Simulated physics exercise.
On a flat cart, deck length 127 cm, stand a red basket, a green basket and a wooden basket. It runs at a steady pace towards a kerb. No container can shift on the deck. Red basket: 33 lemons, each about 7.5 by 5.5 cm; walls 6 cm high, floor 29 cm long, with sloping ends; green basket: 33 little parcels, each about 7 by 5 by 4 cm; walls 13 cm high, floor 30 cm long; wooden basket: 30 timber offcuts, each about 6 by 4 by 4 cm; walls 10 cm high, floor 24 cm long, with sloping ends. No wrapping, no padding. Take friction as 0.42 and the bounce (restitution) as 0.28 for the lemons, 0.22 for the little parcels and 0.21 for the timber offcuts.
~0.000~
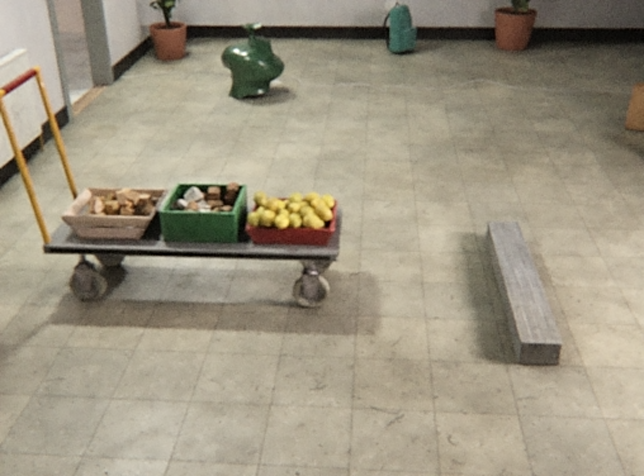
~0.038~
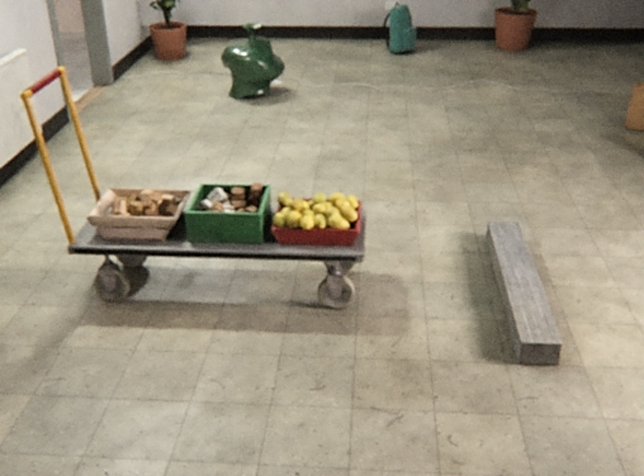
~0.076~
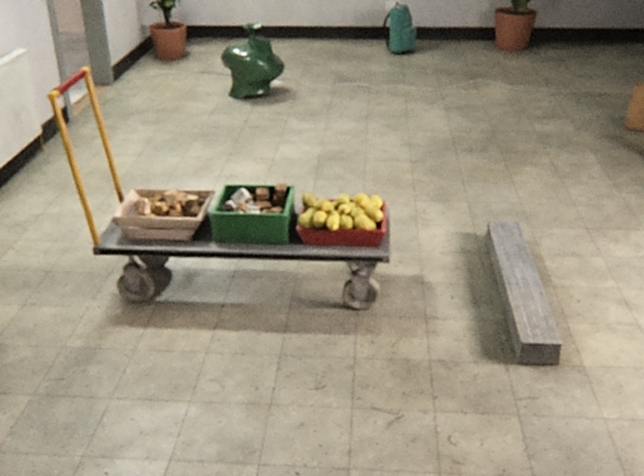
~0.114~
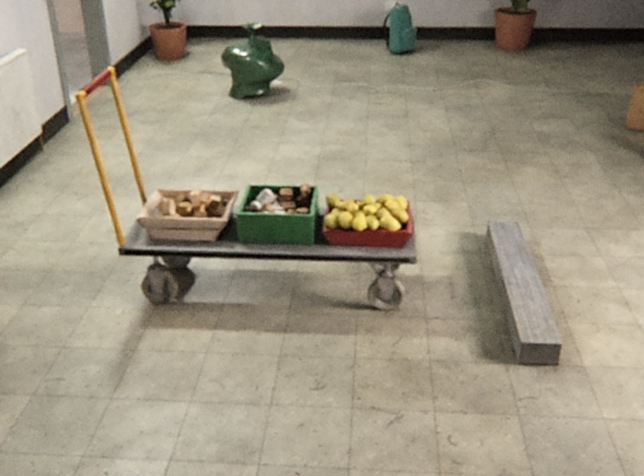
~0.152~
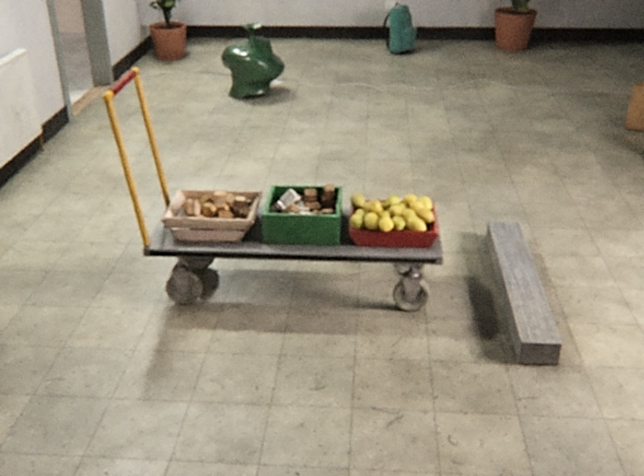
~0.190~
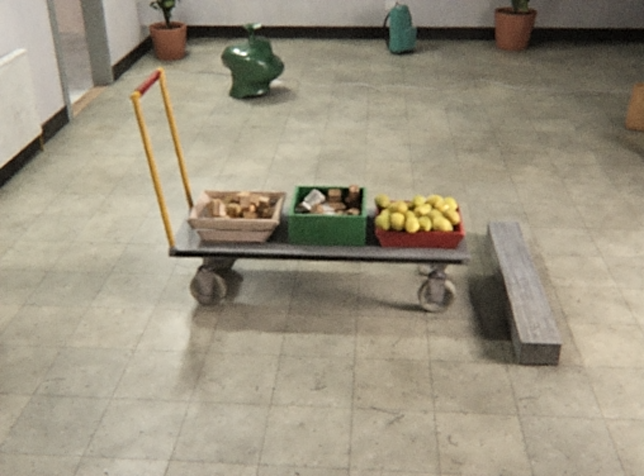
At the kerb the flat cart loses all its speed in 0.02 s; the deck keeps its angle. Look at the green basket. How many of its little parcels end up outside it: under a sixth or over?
Fewer than one in six of the little parcels leave the green basket.
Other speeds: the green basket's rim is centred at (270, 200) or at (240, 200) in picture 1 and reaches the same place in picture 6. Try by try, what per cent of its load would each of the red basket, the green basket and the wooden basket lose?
Red basket 20 then 50, green basket 0 then 0, wooden basket 0 then 10 per cent.
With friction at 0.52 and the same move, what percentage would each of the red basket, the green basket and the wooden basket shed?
In that case red basket 60, green basket 10, wooden basket 20 per cent.
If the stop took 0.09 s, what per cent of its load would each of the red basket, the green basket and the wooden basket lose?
Then red basket 50, green basket 0, wooden basket 10 per cent.
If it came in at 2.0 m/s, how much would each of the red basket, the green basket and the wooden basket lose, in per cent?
In that case red basket 40, green basket 0, wooden basket 20 per cent.
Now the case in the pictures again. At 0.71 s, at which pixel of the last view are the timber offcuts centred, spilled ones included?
At about (309, 217).
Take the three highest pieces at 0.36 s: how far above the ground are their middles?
Some 52 cm up.
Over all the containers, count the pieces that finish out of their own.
Roughly 25 in all.
After 0.26 s, contact.
After 0.36 s, red basket 24 in, 9 out, green basket 33 in, 0 out and wooden basket 28 in, 2 out.
After 0.48 s, red basket 18 in, 15 out, green basket 33 in, 0 out and wooden basket 24 in, 6 out.
After 0.71 s, red basket 15 in, 18 out, green basket 33 in, 0 out and wooden basket 22 in, 8 out.
Final count (at 1.21 s), red basket 15 in, 18 out, green basket 33 in, 0 out and wooden basket 22 in, 8 out. Asked share, 0 of 33, 0 per cent.
